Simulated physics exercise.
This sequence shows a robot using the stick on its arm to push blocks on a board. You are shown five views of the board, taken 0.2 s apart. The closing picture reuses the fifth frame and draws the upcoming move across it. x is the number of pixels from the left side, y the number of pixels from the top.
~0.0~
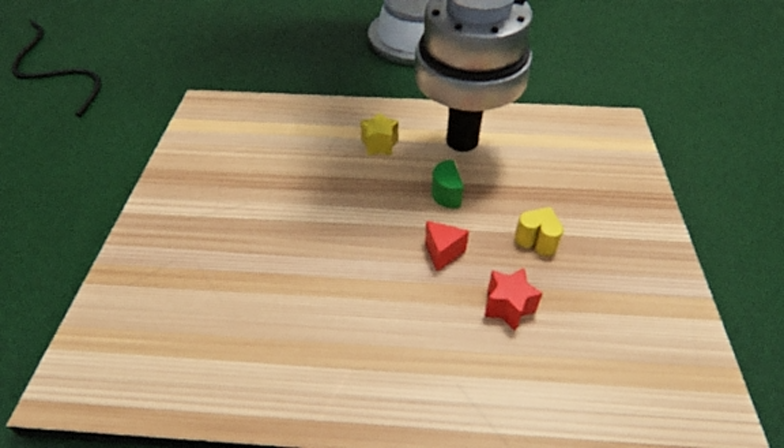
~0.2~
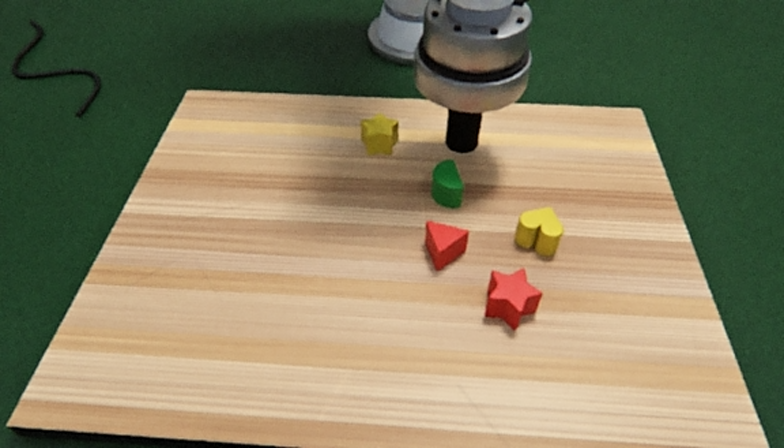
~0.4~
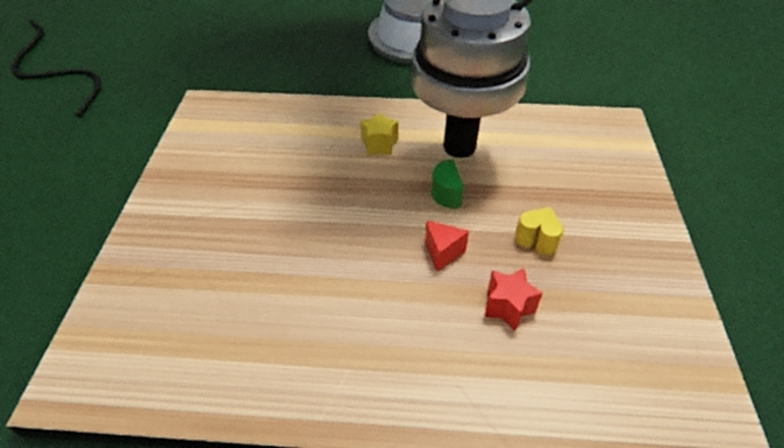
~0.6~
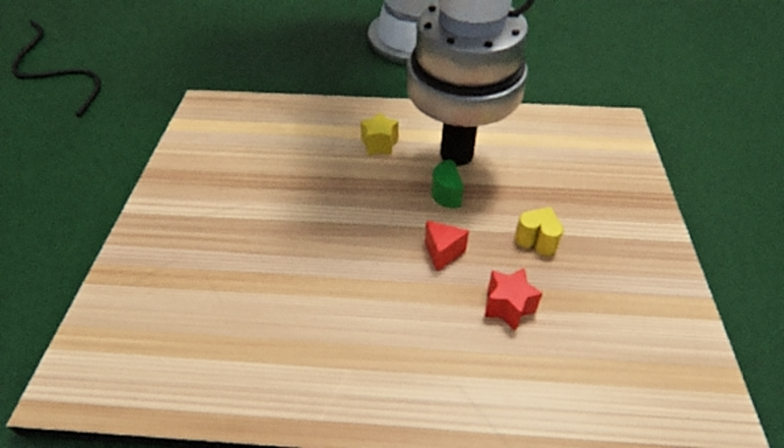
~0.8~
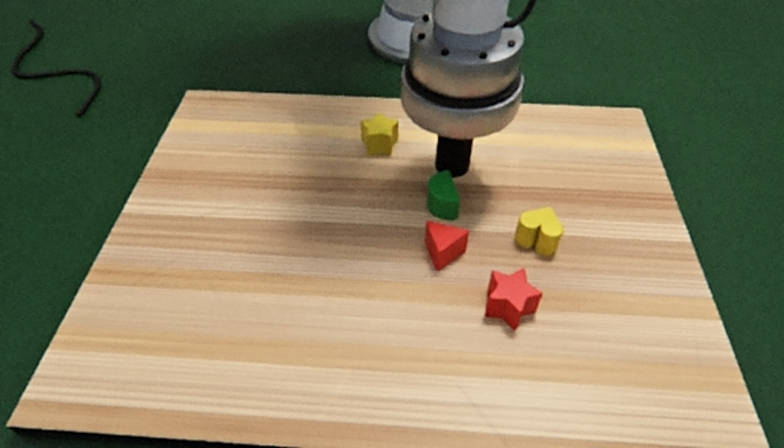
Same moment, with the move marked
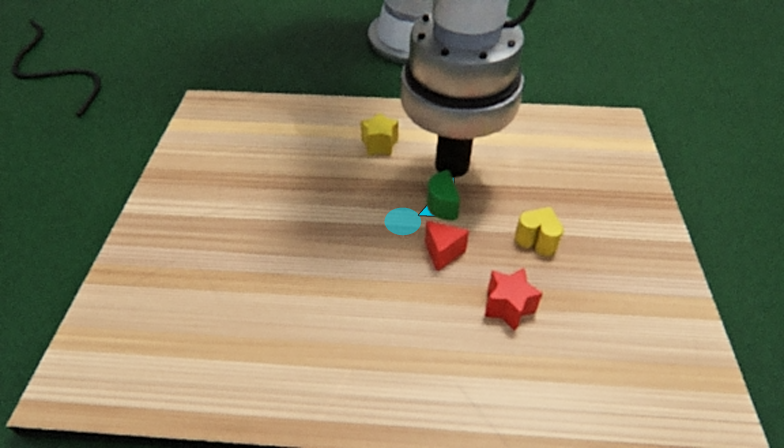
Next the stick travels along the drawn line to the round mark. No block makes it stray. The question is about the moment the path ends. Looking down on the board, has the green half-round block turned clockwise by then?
No, that is not what happens.
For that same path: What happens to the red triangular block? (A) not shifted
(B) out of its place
The correct letter is B.
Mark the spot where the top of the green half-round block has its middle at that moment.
My estimate: (411, 231).
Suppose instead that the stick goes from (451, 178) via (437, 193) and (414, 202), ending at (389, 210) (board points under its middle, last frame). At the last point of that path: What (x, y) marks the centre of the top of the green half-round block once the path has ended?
When the path ends, it will be at (430, 208).
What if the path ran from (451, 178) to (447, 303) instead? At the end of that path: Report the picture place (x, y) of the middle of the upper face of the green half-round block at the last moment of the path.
Final place: (408, 249).
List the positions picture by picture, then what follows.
Stick tip (462, 141); block tops, yellow star-shaped block (379, 124); green half-round block (448, 174); red triangular block (445, 234), in the first frame.
Stick (462, 143); blocks unchanged, in the second frame.
Stick (460, 147); blocks unchanged, in the third frame.
Stick (457, 155); blocks unchanged, in the fourth frame.
Stick (452, 166); yellow star-shaped block (379, 124); green half-round block (444, 185); red triangular block (445, 234), in the fifth frame.
Path on the board, from (451, 178) by way of (451, 198) and (429, 211) to (403, 221).
The first path, step by step. Halfway along, stick (443, 194); green half-round block (429, 216); red triangular block (443, 243), turned 25° anticlockwise.
At the end, stick (403, 209); yellow star-shaped block in place; green half-round block (411, 231), turned 45° anticlockwise; red triangular block (444, 249), turned 35° anticlockwise.
